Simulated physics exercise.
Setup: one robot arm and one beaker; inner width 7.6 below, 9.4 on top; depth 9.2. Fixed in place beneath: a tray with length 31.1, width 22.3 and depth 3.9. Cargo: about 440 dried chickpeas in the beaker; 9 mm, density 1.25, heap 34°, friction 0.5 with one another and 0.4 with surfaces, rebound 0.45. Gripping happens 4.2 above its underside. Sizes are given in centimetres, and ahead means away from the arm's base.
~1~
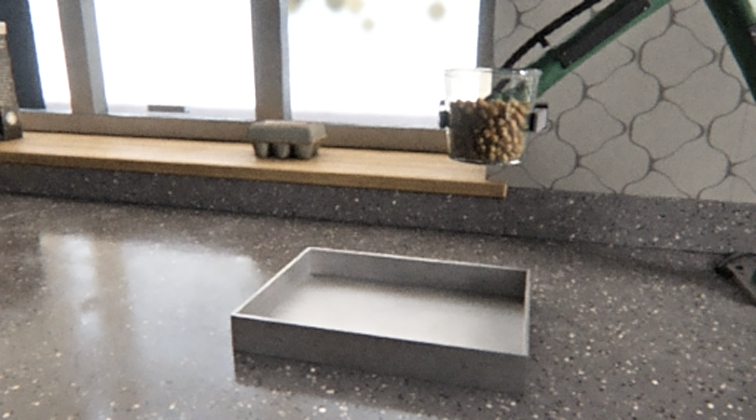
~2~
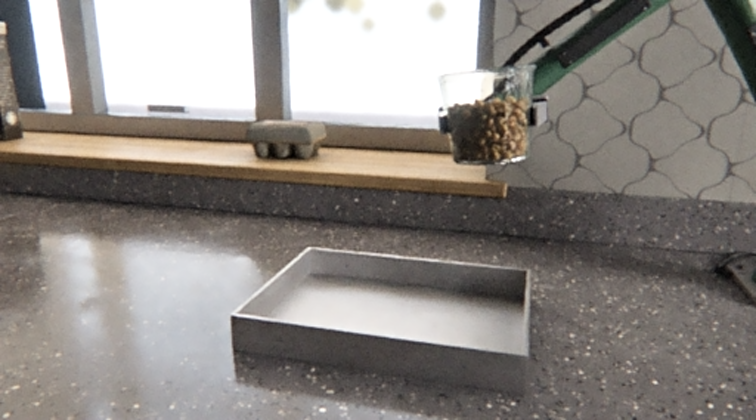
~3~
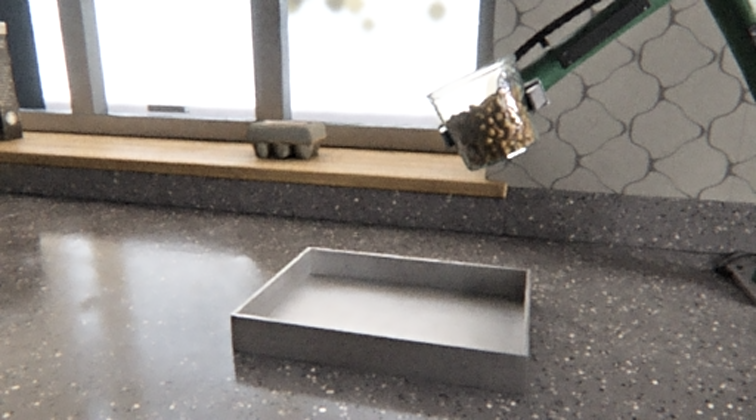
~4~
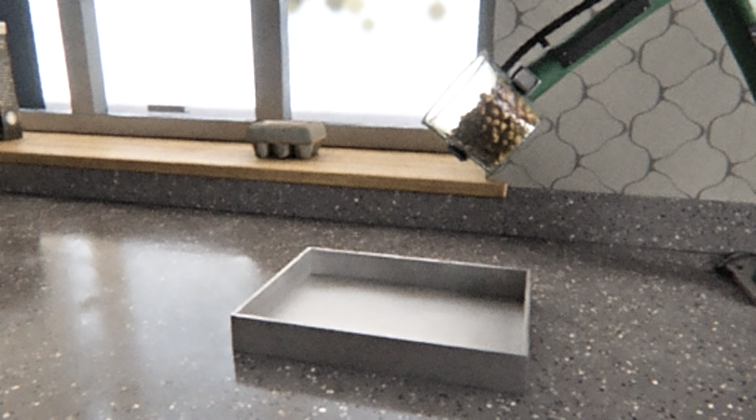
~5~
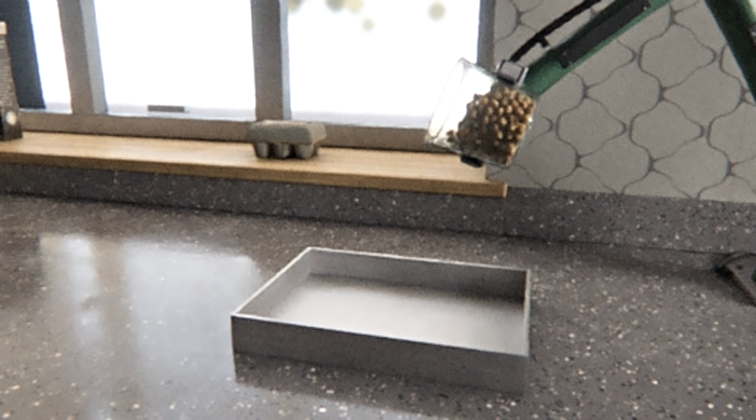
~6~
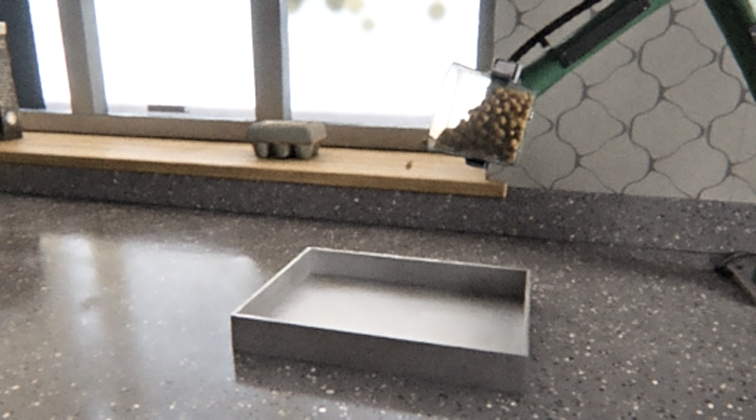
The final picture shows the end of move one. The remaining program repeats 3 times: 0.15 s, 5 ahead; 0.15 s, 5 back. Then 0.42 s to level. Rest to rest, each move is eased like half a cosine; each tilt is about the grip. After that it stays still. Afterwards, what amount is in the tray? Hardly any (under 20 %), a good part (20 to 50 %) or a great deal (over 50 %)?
A great deal.
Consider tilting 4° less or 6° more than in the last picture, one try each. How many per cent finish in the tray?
About 65 per cent for the first try and 90 per cent for the second.
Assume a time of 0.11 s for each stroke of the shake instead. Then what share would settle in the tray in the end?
Then about 85 per cent.
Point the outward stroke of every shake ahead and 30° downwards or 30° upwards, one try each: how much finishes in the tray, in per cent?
First try some 55 %, second try some 85 %.
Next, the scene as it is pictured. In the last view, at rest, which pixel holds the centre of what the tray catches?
About (353, 308).
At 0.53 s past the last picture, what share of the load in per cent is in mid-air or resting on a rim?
It amounts to roughly 8 in a hundred.
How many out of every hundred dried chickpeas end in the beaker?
About 20 %.
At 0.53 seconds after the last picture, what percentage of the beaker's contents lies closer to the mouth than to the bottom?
Share in the mouth half: About 75 %.
Then, 0.53 s on, tilted 77° forward, highest piece 25 above the table; 218 in the beaker, 185 in the tray, 36 in flight or on a rim.
Then, 1.06 s on, tilted 54° forward, highest piece 25 above the table; 344 in the tray, 93 in the beaker, 2 on the table or floor.
Then, 1.52 s on, level, highest piece 25 above the table; 344 in the tray, 93 in the beaker, 2 on the table or floor.
Then, 2.57 s on, level, highest piece 25 above the table; 344 in the tray, 93 in the beaker, 2 on the table or floor.
In the end, 344 in the tray, 93 in the beaker, 2 on the table or floor. That is 78 % in the tray.
